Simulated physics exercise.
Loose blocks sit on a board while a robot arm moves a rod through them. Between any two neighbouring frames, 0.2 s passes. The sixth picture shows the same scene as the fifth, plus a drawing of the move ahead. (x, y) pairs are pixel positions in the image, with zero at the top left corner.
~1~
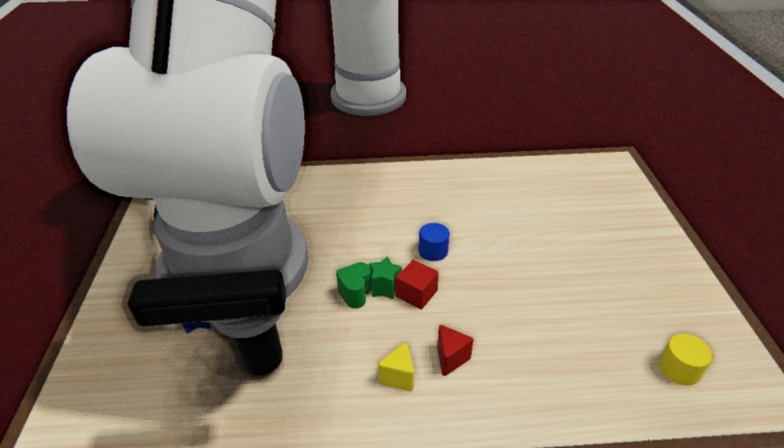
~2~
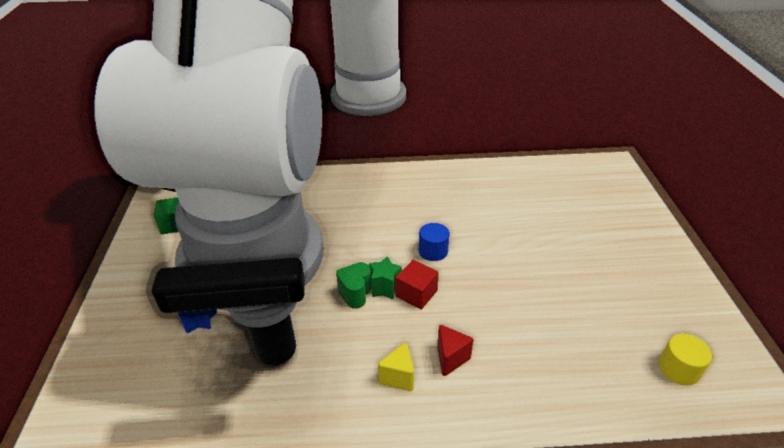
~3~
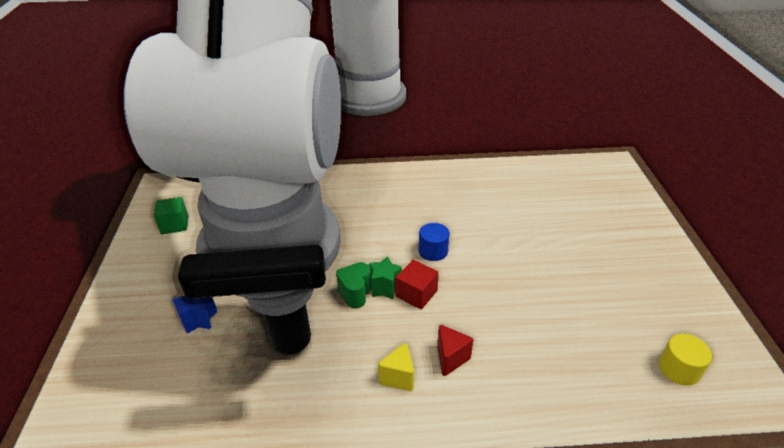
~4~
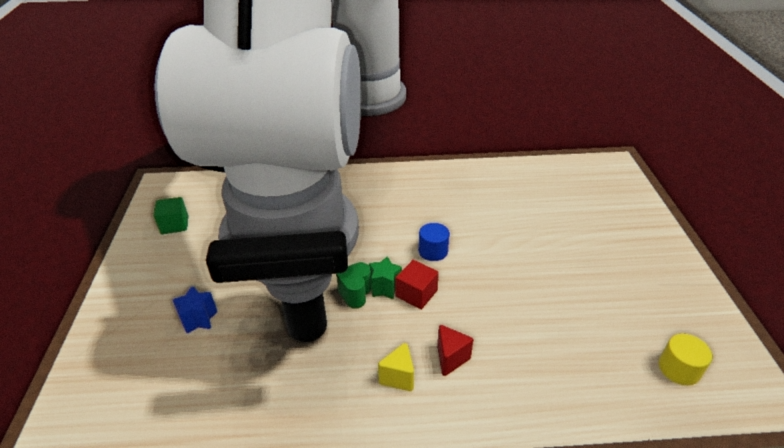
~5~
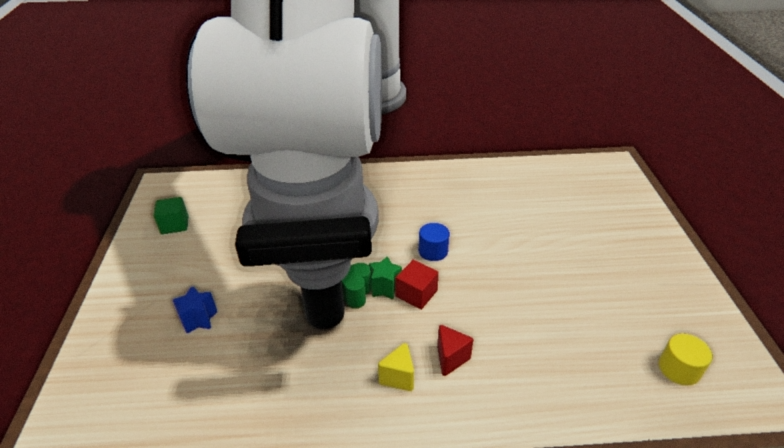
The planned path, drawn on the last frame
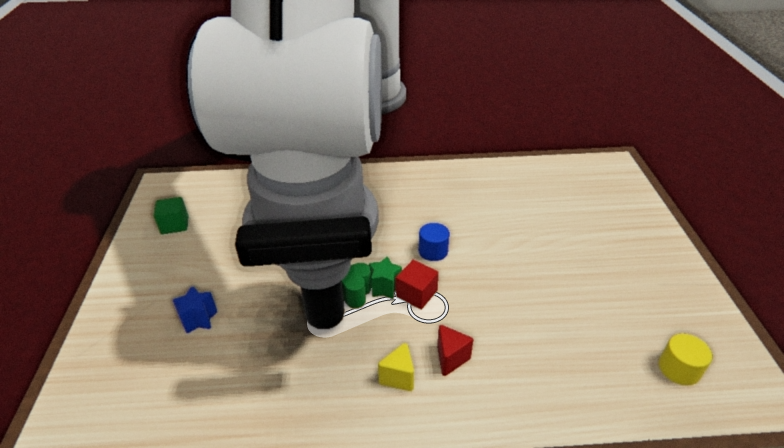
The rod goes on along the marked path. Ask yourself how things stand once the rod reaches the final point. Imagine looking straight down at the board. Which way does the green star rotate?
It spins with the clock.
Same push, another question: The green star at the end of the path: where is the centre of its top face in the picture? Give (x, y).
At (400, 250).
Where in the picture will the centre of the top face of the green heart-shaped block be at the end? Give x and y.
The centre of its top will be at (371, 258).
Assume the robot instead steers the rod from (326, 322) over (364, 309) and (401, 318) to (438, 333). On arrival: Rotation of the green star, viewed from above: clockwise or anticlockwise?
From the top: Clockwise.
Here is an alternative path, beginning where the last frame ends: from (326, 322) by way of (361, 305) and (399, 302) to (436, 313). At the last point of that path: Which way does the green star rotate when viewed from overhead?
Twists clockwise.
The drawn path runs from (326, 322) by way of (360, 308) and (394, 298) to (428, 307).
What follows on the original path. One third of the way, rod (360, 301); green heart-shaped block (365, 264), turned 50° anticlockwise; green star (395, 257), turned 20° clockwise.
Two thirds of the way, rod (396, 292); green heart-shaped block (371, 258), turned 85° anticlockwise; green star (400, 250), turned 50° clockwise; red square (436, 272).
At the end, rod (428, 300); green heart-shaped block (371, 258), turned 85° anticlockwise; green star (400, 250), turned 50° clockwise; red square (463, 271), turned 30° anticlockwise; red triangular piece not moved.
